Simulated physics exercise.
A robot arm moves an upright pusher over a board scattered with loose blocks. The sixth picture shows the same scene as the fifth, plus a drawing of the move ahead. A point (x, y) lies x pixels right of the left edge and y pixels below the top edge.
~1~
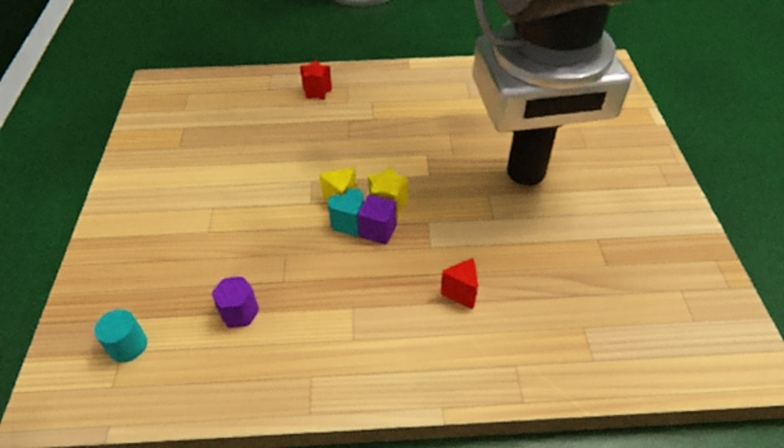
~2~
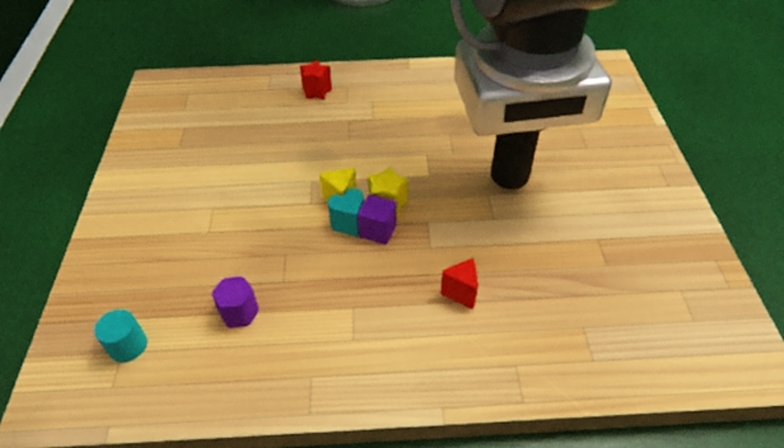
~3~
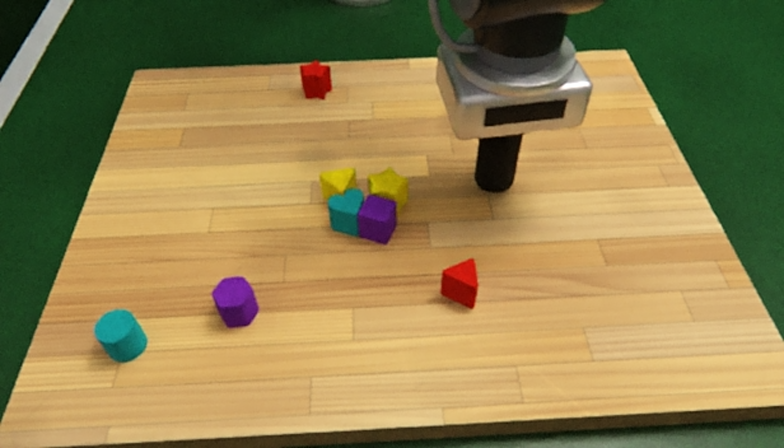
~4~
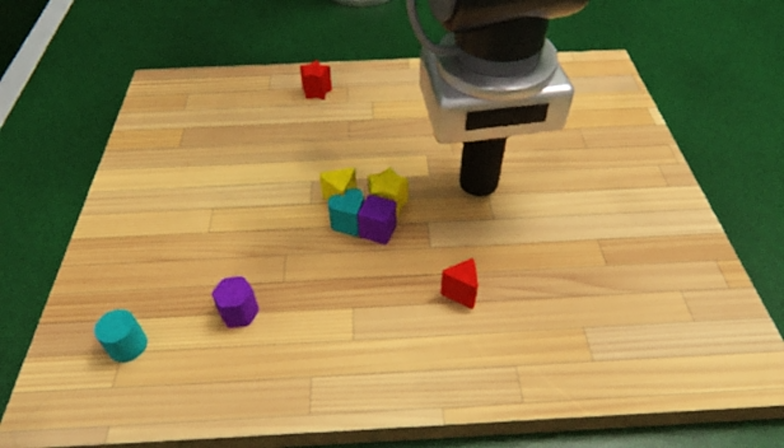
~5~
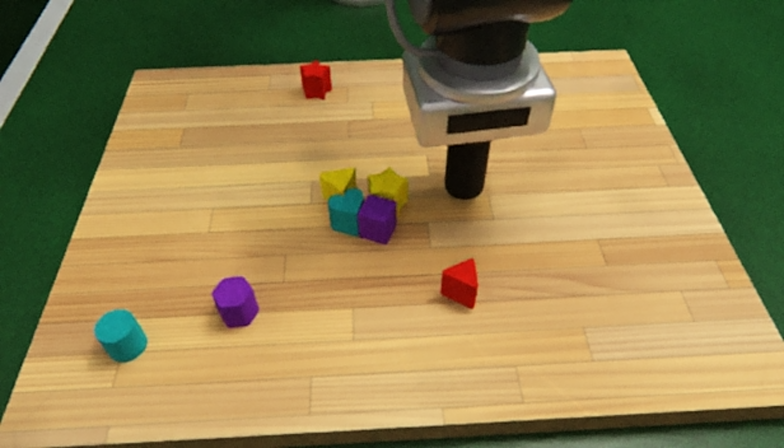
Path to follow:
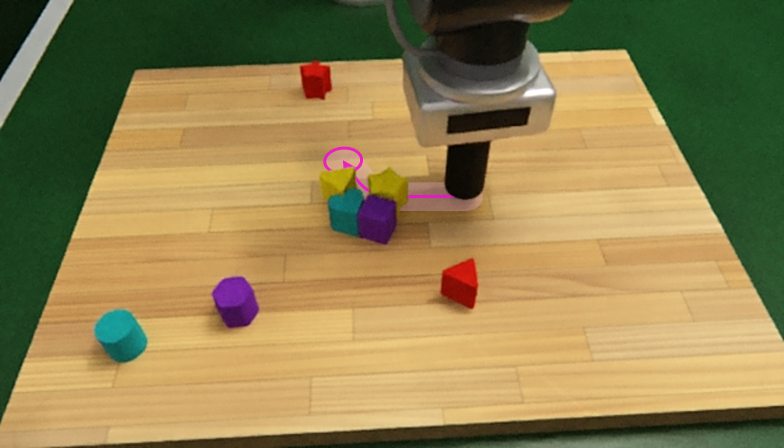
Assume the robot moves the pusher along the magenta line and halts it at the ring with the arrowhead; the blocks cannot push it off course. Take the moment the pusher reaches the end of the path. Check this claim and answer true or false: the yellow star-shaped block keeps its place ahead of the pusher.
That claim is false.
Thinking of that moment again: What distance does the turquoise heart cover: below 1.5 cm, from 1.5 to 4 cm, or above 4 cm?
Middling, 1.5 to 4 cm.
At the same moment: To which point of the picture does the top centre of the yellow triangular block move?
The centre of its top will be at (313, 177).
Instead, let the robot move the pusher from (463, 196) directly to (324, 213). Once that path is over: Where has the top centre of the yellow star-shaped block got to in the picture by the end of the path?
I'd expect the centre of its top face to be at (287, 184).
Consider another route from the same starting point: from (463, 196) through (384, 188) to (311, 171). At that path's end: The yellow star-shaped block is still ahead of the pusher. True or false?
That statement is not accurate.
Path on the board, from (463, 196) over (413, 196) and (366, 189) to (343, 161).
The first path, step by step. One third of the way, pusher (412, 187); turquoise heart (343, 203); yellow star-shaped block (372, 183).
Two thirds of the way, pusher (365, 179); yellow triangular block (314, 177), turned 15° clockwise; turquoise heart (328, 212); yellow star-shaped block (342, 187), turned 75° anticlockwise.
At the end, pusher (342, 151); yellow triangular block (313, 177), turned 15° clockwise; turquoise heart (328, 212); purple square in place; yellow star-shaped block (342, 187), turned 75° anticlockwise.
